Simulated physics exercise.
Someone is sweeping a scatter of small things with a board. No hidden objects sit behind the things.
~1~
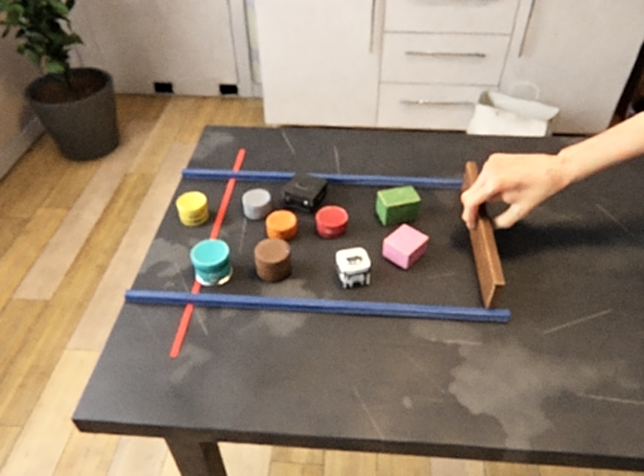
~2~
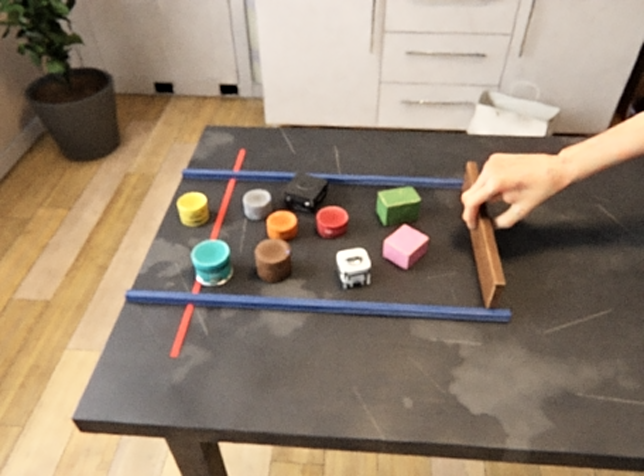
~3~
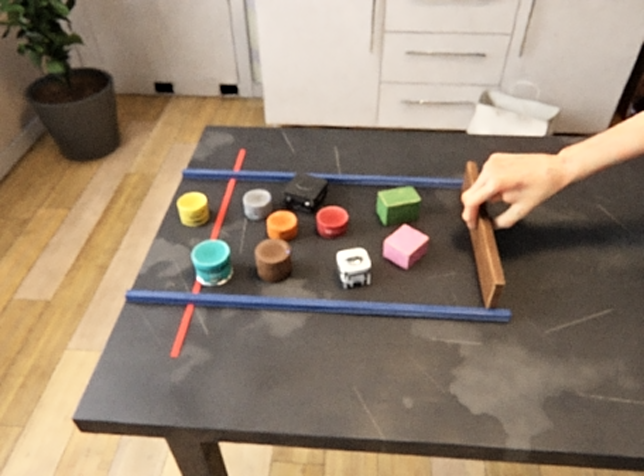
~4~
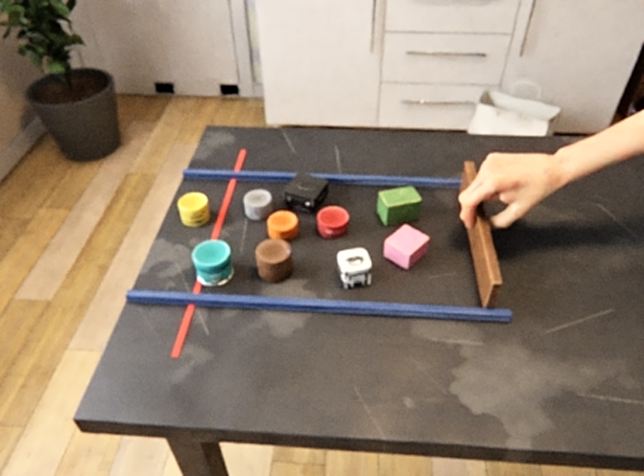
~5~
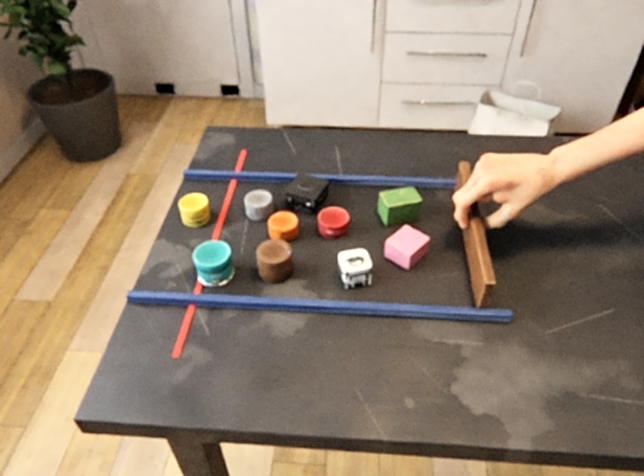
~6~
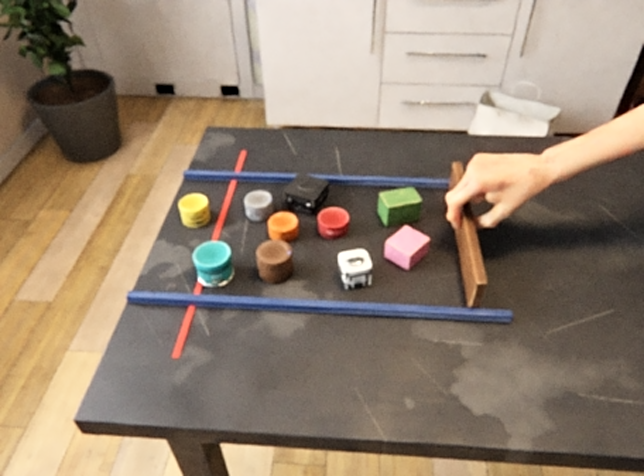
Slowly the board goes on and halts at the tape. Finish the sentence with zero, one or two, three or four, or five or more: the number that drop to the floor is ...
The number that drop to the floor is one or two.
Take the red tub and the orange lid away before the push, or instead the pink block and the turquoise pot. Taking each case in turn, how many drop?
Falls come to 1 the first time and 1 the other time.
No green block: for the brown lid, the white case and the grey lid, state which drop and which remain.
Brown lid - safe, white case - safe, grey lid - safe.
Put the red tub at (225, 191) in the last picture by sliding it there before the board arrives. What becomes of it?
The red tub would be down.
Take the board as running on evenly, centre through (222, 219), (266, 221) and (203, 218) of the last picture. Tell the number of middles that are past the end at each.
In that order 2, 0 and 4.
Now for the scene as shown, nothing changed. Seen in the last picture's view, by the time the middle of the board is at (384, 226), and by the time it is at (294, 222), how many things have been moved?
First position 3; second position 9.
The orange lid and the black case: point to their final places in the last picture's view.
About (176, 227), and the other about (182, 185).
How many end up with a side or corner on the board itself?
The number is 4.
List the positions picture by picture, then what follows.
In the first picture, yellow tub (193, 209); turquoise pot (212, 263); grey lid (258, 204); board (480, 229); tape (215, 232).
In the second picture, turquoise pot (213, 263); black case (306, 193).
In the third picture, grey lid (258, 205); white case (354, 268).
In the fourth picture, yellow tub (194, 210); brown lid (275, 260).
In the fifth picture, turquoise pot (214, 264); board (472, 229).
In the sixth picture, yellow tub (195, 211); turquoise pot (214, 264); grey lid (259, 206); board (465, 229); tape (217, 233).
Soon after, none off yet; yellow tub at rest near (195, 211); turquoise pot at rest near (214, 264); grey lid at rest near (259, 206).
Then, none off yet; yellow tub at rest near (195, 211); turquoise pot at rest near (214, 264); grey lid moving near (256, 207).
Further on, none off yet; yellow tub moved a little near (180, 211); turquoise pot moved about its own width near (161, 265); grey lid moved well along near (208, 210).
At rest, the number that fall off is one or two; fallen, turquoise pot and yellow tub.
